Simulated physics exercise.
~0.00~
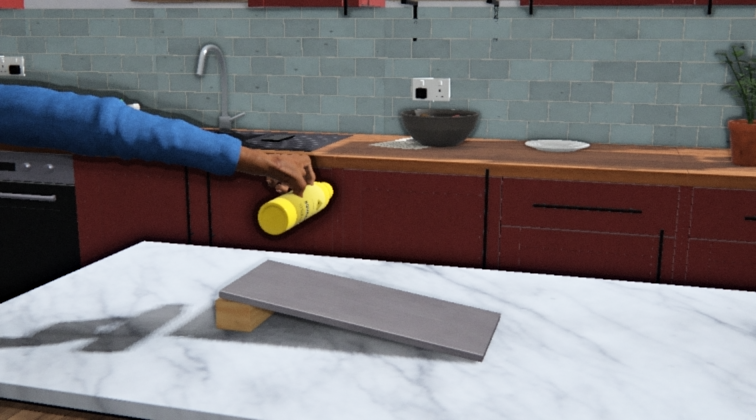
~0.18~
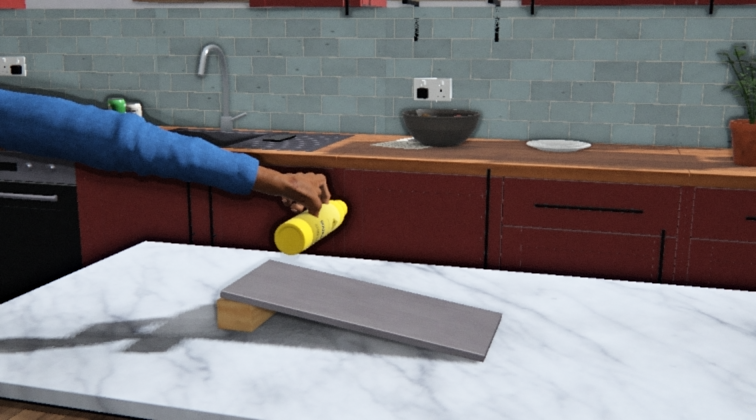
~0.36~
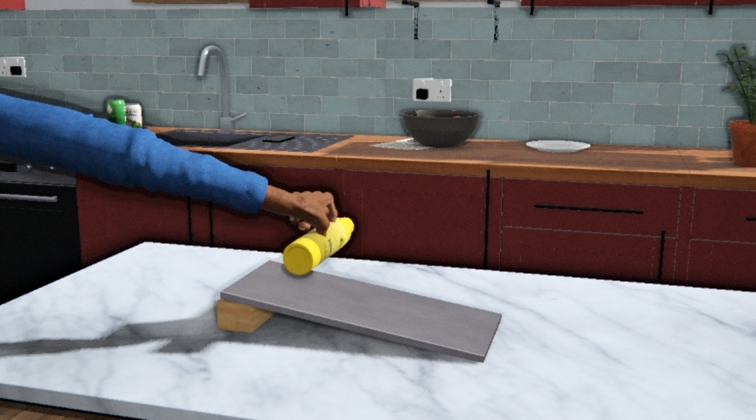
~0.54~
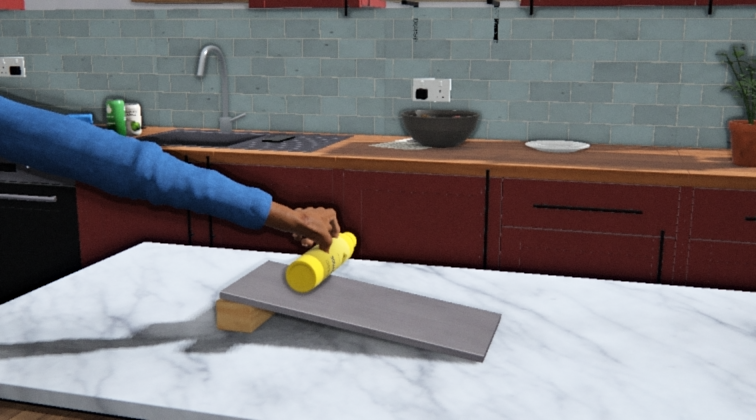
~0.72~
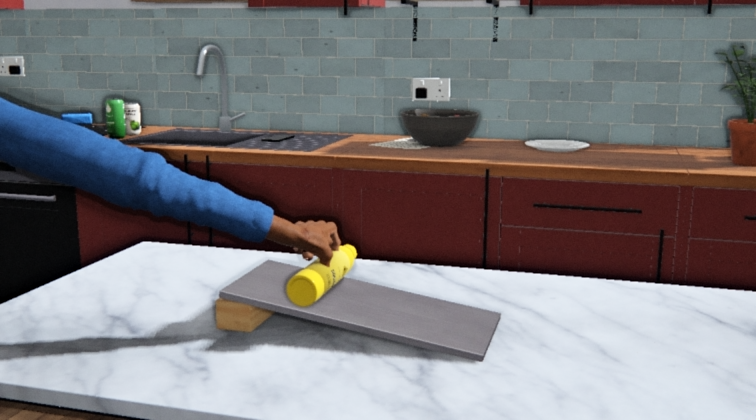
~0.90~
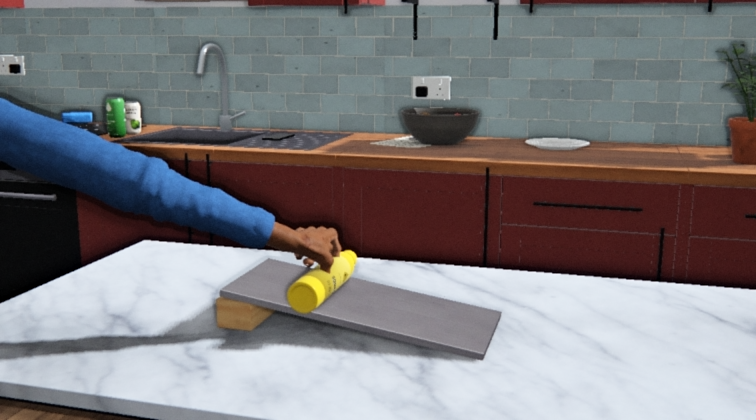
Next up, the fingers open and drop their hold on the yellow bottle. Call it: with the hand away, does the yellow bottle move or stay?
It moves down the board.
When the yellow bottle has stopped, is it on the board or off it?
Result: The yellow bottle does not stay on top.
After 2.10 s, yellow bottle now off the board.
After 2.90 s, things are still on the move.
In the end (3.4 s), off the board, yellow bottle. The yellow bottle goes downhill.
